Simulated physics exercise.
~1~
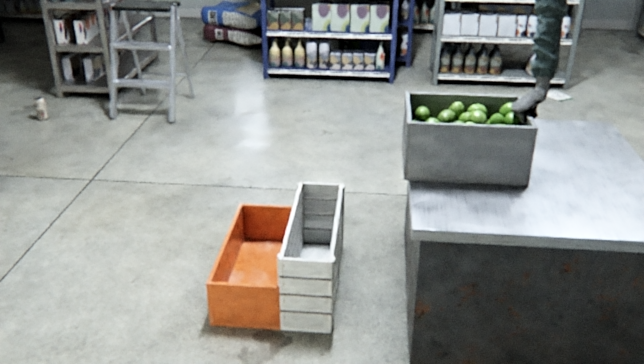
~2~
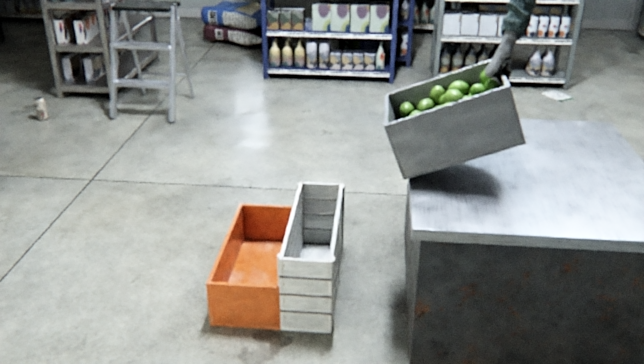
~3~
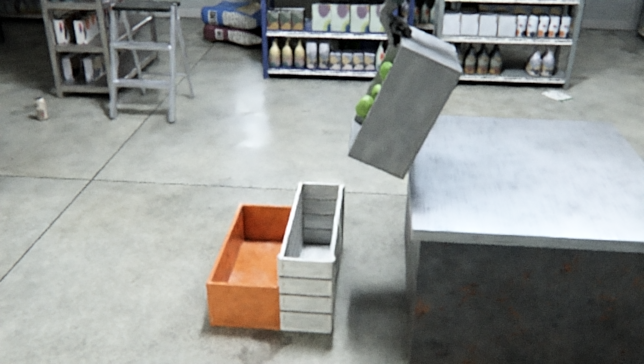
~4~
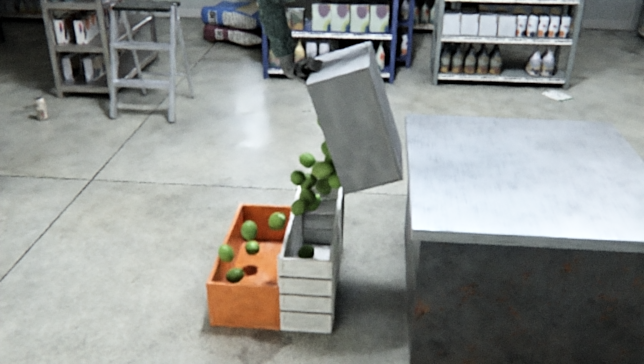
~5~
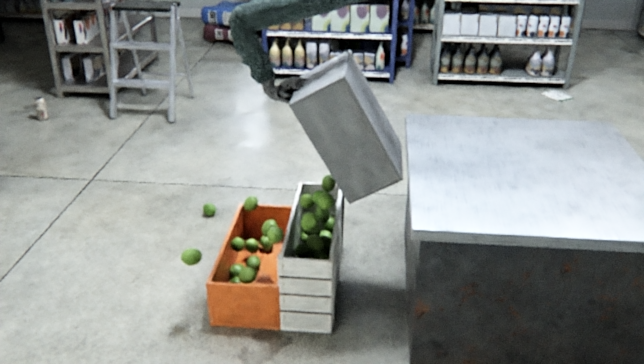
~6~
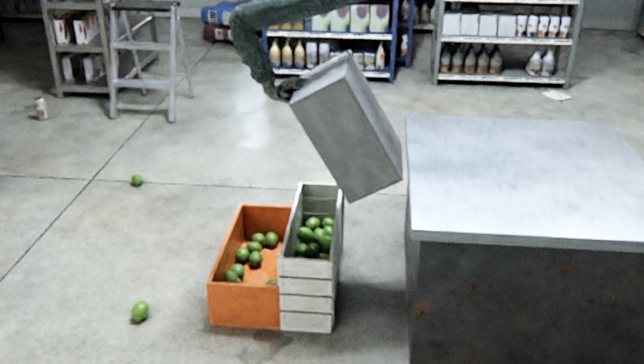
To begin with, a grey box full of round green fruit sits on the edge of a large grey bench, with an empty white bin and an orange tote side by side on the concrete floor to the left. A dark-sleeved arm raises the back of the box, tipping it leftward. The box swings past upright, and the fruit tumbles out over the bin and the tote. Some pieces bounce beyond the tote onto the floor. Finally the box hangs still, steeply overturned, with fruit in both containers and two pieces lying on the floor at left.
